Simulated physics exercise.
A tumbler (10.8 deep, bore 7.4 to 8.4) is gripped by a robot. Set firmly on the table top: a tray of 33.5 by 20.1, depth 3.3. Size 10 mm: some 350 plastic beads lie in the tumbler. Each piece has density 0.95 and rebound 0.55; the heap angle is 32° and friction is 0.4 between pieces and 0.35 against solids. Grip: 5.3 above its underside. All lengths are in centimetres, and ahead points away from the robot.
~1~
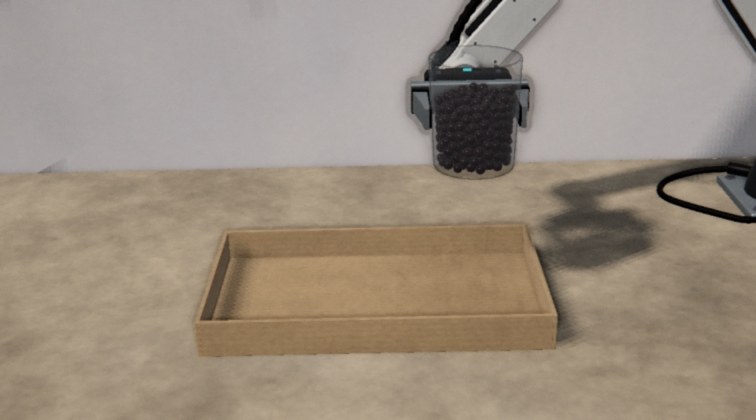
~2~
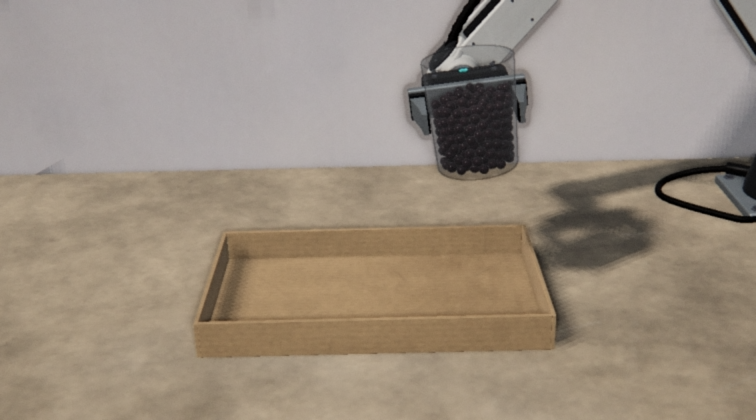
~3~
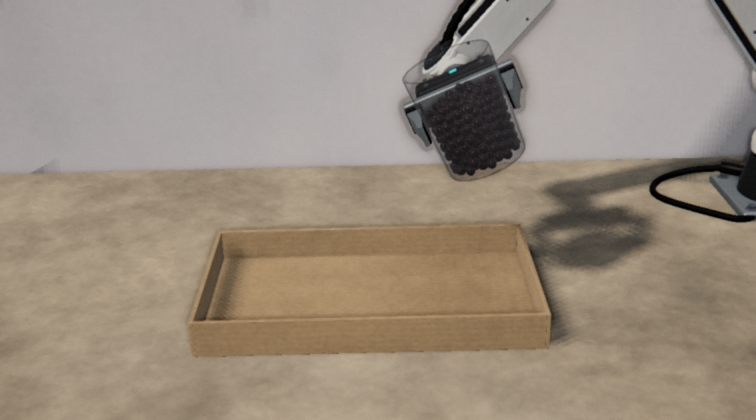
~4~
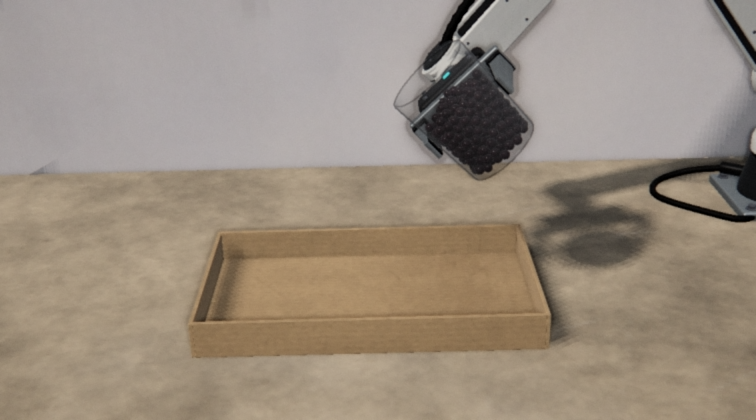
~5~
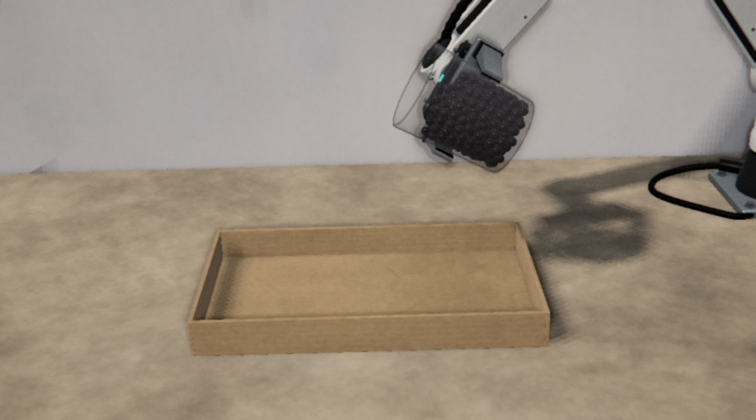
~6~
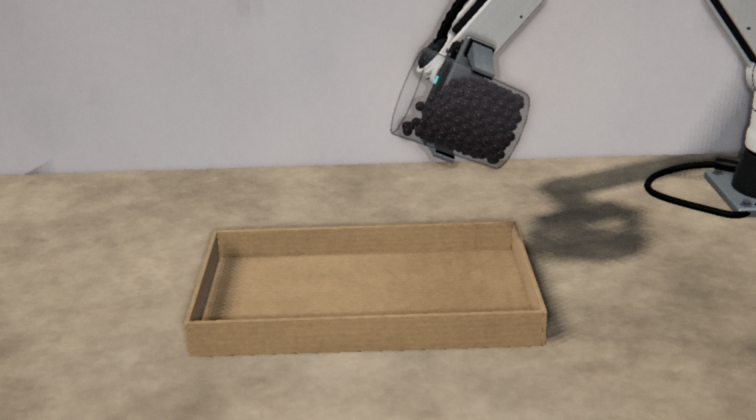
A robot arm's gripper holds a clear tumbler of dark beads above a mottled beige tabletop, seen from the front and slightly above against a pale wall. An empty, shallow tan tray sits below and to the left, with a black cable at the right. The gripper steadily tilts the upright tumbler leftward onto its side, the beads shifting toward its mouth, while the view barely drifts.
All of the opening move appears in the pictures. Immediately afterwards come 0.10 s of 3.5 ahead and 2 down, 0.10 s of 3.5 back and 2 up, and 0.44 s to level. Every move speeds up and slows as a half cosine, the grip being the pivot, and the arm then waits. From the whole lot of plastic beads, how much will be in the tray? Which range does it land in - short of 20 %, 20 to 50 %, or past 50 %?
It lands short of 20 %.
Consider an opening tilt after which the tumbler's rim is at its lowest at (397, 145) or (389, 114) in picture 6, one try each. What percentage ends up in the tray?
Estimates in order: 30 % and 0 %.
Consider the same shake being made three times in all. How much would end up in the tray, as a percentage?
In that case, some 20 per cent.
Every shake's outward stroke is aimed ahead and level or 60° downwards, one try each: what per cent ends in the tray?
You'd get some 25 per cent with the first setting and some 0 per cent with the second.
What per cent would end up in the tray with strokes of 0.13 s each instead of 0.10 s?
It would come to roughly 5 %.
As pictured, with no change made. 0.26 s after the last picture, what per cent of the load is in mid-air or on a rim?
Roughly 9 percent.
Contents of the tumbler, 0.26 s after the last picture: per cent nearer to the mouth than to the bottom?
35 per cent.
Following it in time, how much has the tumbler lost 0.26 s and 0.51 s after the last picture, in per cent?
At the first time about 10 per cent, at the second about 10 per cent.
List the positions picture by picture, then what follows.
In the first frame, tumbler middle at (475, 114), level; upper third of the load around (477, 106), from x 440 to 510, top at y 85; 348 in the tumbler.
In the second frame, tumbler middle at (473, 114), tilted 6° forward; upper third of the load around (476, 105), from x 435 to 510, top at y 85.
In the third frame, tumbler middle at (468, 113), tilted 23° forward; upper third of the load around (473, 105), from x 430 to 515, top at y 80.
In the fourth frame, tumbler middle at (467, 114), tilted 43° forward; upper third of the load around (477, 102), from x 430 to 525, top at y 75.
In the fifth frame, tumbler middle at (466, 112), tilted 60° forward; upper third of the load around (476, 100), from x 425 to 525, top at y 75.
In the sixth frame, tumbler middle at (462, 112), tilted 66° forward; upper third of the load around (475, 101), from x 405 to 520, top at y 85; 348 in the tumbler.
Then, 0.26 s later, tilted 63° forward, highest piece 22 above the table; 318 in the tumbler, 30 in flight or on a rim.
Then, 0.51 s later, tilted 13° forward, highest piece 25 above the table; 312 in the tumbler, 36 in the tray.
Then, 0.84 s later, level, highest piece 24 above the table; 312 in the tumbler, 36 in the tray.
Then, 1.89 s later, level, highest piece 24 above the table; 312 in the tumbler, 36 in the tray.
At rest, 312 in the tumbler, 36 in the tray. That is 10 % in the tray.
